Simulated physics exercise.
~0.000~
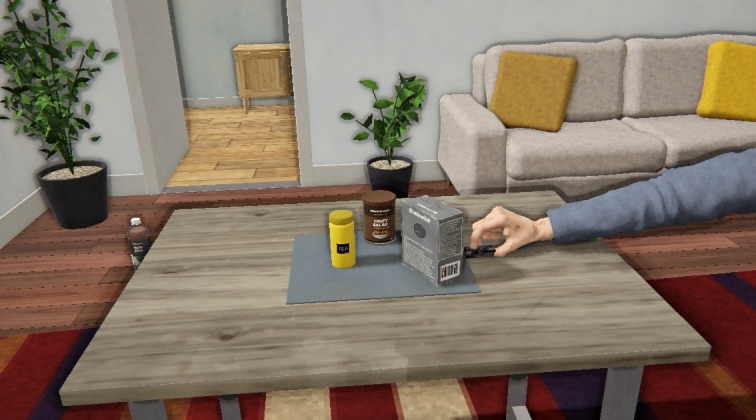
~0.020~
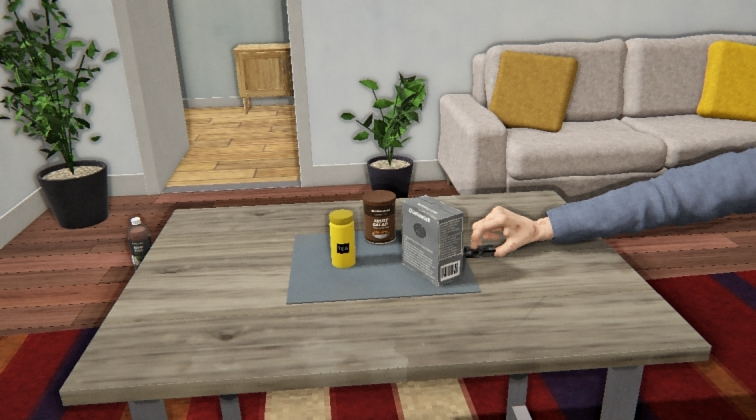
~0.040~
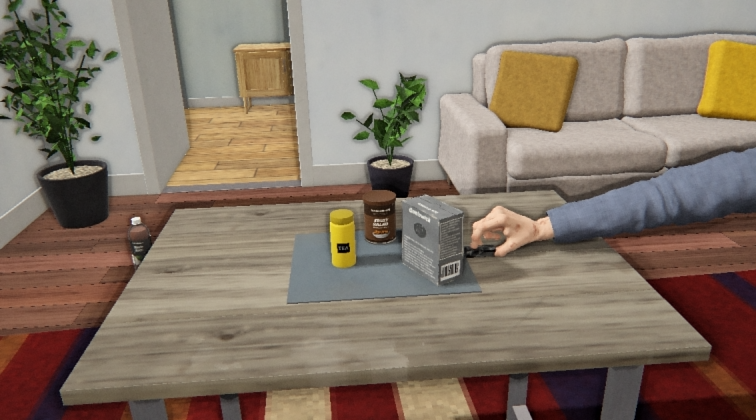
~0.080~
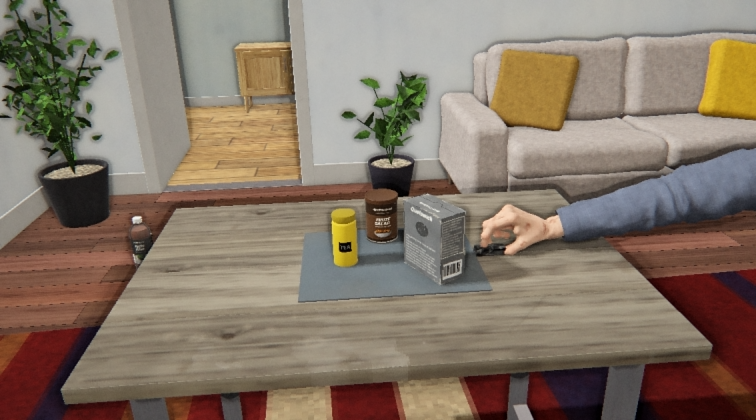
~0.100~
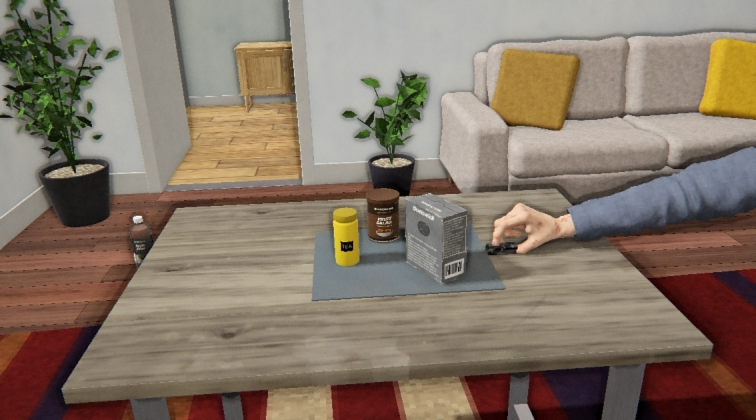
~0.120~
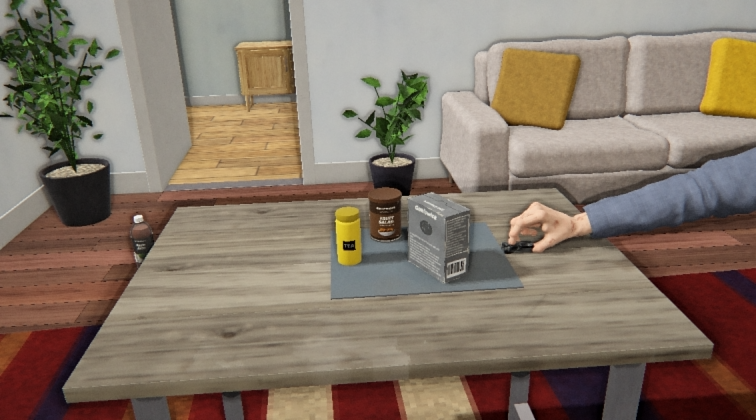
The clip opens on a wooden table where a yellow shaker, a brown tin and a grey packet stand on a mat, a hand gripping its right side, all still at first. The hand then draws the mat to the right, and it slides beneath the three upright items, which shift only slightly rightward.
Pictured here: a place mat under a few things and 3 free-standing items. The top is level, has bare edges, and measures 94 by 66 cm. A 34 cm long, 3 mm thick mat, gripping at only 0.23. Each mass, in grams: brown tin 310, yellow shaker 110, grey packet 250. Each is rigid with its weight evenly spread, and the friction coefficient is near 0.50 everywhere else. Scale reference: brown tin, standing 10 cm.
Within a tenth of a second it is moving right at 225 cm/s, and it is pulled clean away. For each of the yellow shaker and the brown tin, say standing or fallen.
Yellow shaker: Standing, brown tin: Standing.
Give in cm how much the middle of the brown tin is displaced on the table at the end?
About 4 cm.
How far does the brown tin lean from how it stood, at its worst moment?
At most 4 degrees.
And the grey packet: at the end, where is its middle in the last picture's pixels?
Close to pixel (466, 236) in the final view.
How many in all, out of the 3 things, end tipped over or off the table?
Altogether, 0.
After 0.22 s, mat pulled 29 cm; brown tin 5° off upright near (399, 214); yellow shaker moved 2 cm near (356, 237); grey packet moved 4 cm.
After 0.42 s, mat pulled 74 cm; brown tin moved 4 cm near (401, 215); yellow shaker moved 2 cm near (355, 237); grey packet 16° off upright.
In the end (1.5 s), all 3 under 6 cm from the start. At the end, from the last picture's camera, yellow shaker near (355, 238), brown tin near (401, 215).
